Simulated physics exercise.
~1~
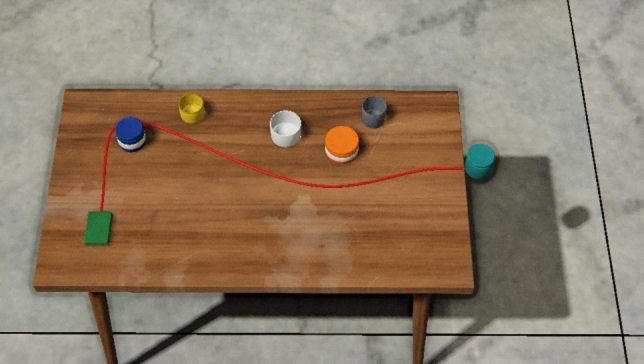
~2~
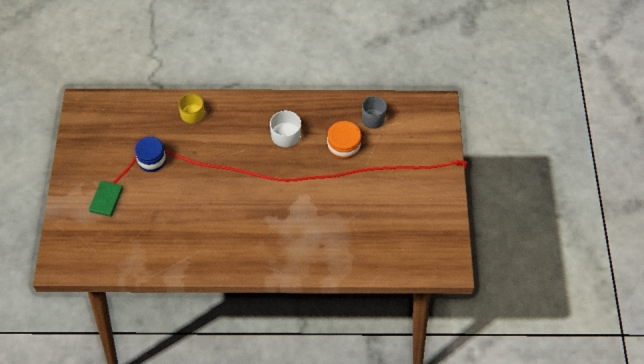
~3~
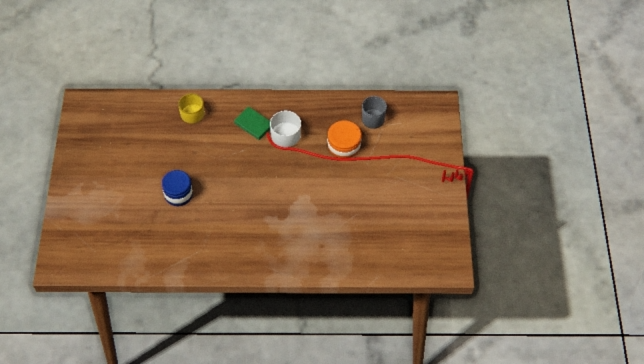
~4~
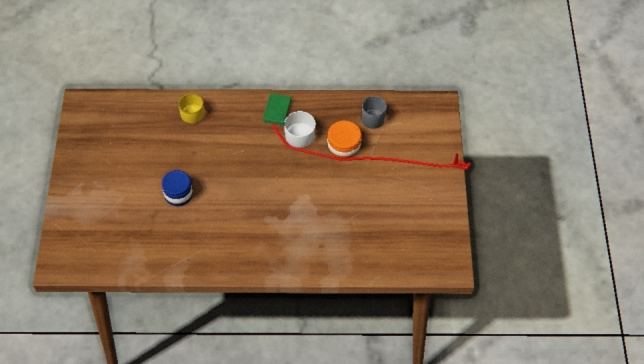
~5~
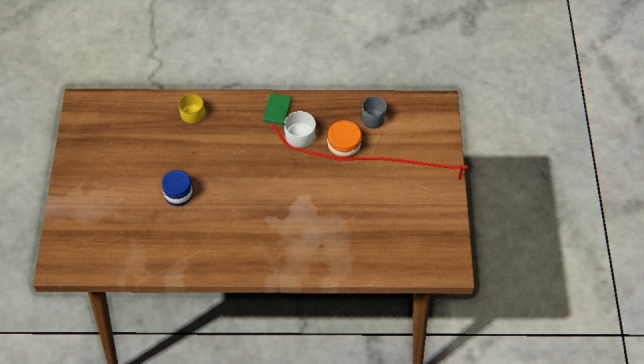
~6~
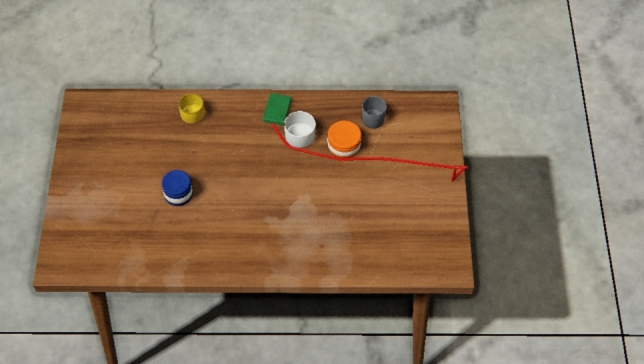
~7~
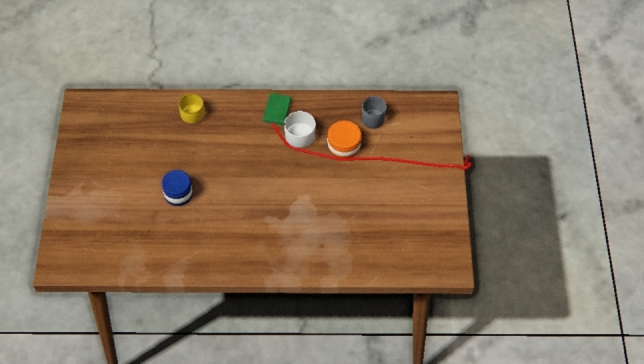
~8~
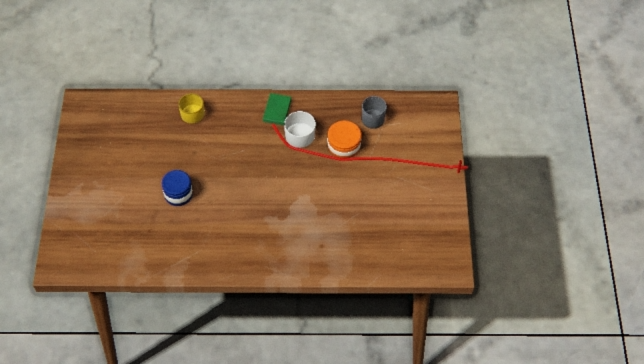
To begin with, a thin red cable curves across a wooden table from a green phone at the left, around a blue tin, to a teal speaker just past the right edge. The speaker drops out of sight, and the cable pulls tighter, drawing the phone upward and pushing the blue tin right and down. The phone then slides far to the right, stopping beside the white cup, while the tin is left behind. Next it nudges the cup slightly right and settles near the back edge. Finally, only the cable's end at the right edge twitches, while the yellow mug stays put.
